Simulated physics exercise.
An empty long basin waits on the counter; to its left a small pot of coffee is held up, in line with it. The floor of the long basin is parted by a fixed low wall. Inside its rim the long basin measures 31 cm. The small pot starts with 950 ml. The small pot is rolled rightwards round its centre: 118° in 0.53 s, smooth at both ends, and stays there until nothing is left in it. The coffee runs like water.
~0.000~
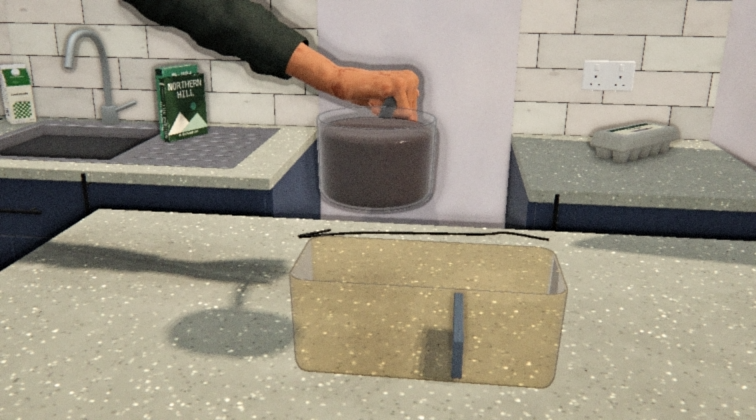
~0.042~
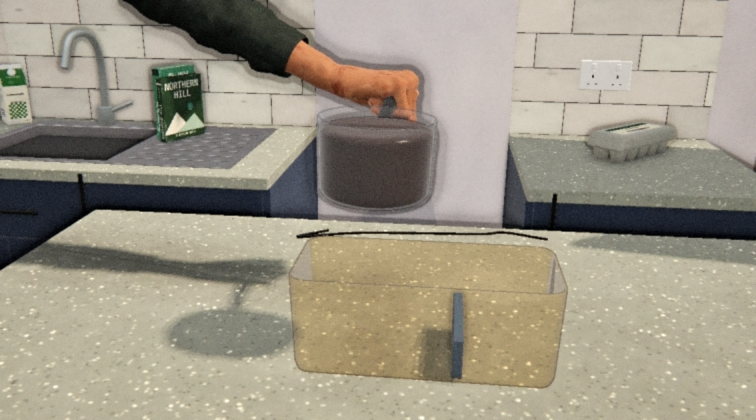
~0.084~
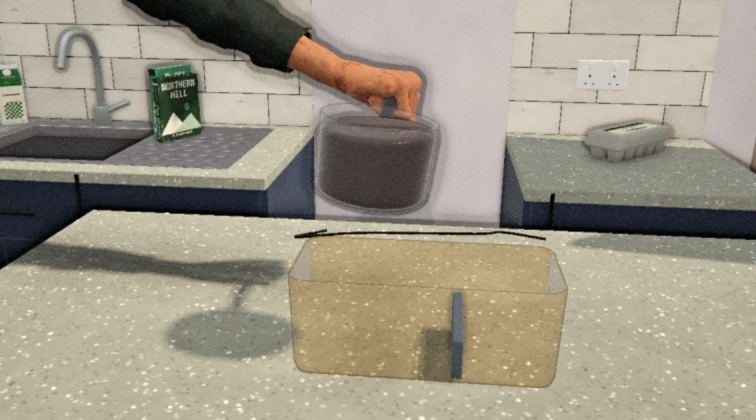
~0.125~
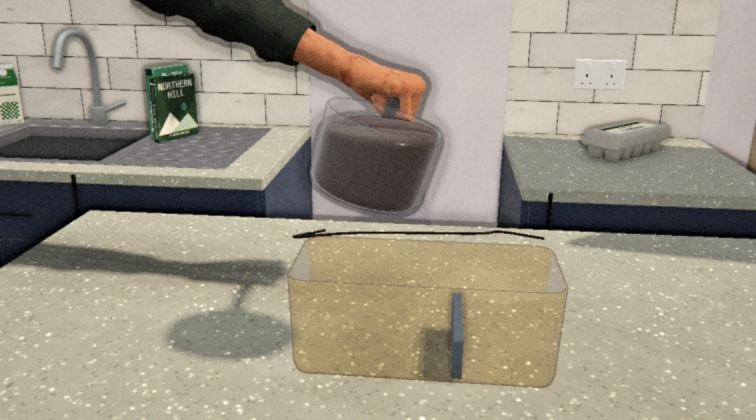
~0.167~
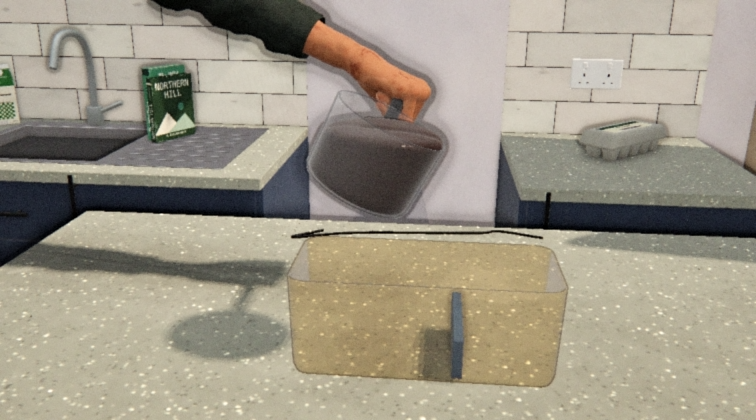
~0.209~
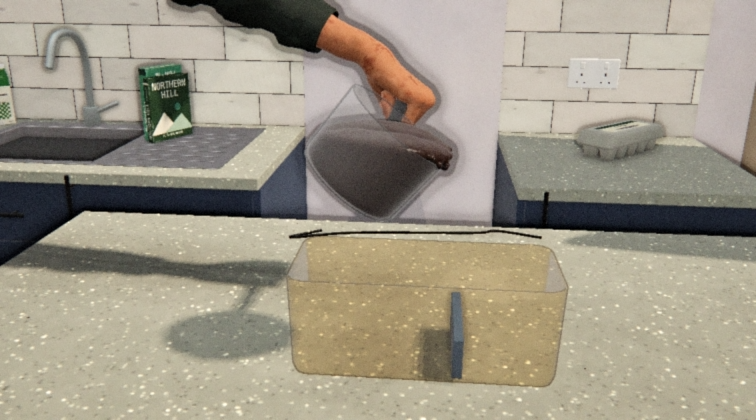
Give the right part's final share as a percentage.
The far part has some 46 per cent.
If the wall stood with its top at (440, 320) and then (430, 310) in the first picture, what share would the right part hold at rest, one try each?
In turn about 65 and 85 per cent.
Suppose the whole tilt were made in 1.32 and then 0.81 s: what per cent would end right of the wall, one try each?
First 70, then 55 per cent.
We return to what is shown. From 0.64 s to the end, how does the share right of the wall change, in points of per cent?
It goes up by about 5.
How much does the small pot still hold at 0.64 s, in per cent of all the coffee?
About 3 per cent.
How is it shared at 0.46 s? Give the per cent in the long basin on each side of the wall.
Left about 3, right about 36.
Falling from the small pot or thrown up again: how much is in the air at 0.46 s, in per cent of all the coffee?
About 34 per cent.
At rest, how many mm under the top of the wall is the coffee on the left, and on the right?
Some 30 mm on the left and 18 mm on the right.
After 0.46 s the tilt is 112° and 26 per cent is still to pour, 3 is left of the wall and 37 right of it.
After 0.64 s the tilt is 118° and 3 per cent is still to pour, 34 is left of the wall and 41 right of it.
After 0.82 s the tilt is 118° and 0 per cent is still to pour, 45 is left of the wall and 47 right of it.
After 1.03 s the tilt is 118° and 0 per cent is still to pour, 49 is left of the wall and 47 right of it.
In the end 50 per cent lies left of the wall, 46 right of it and 4 outside.
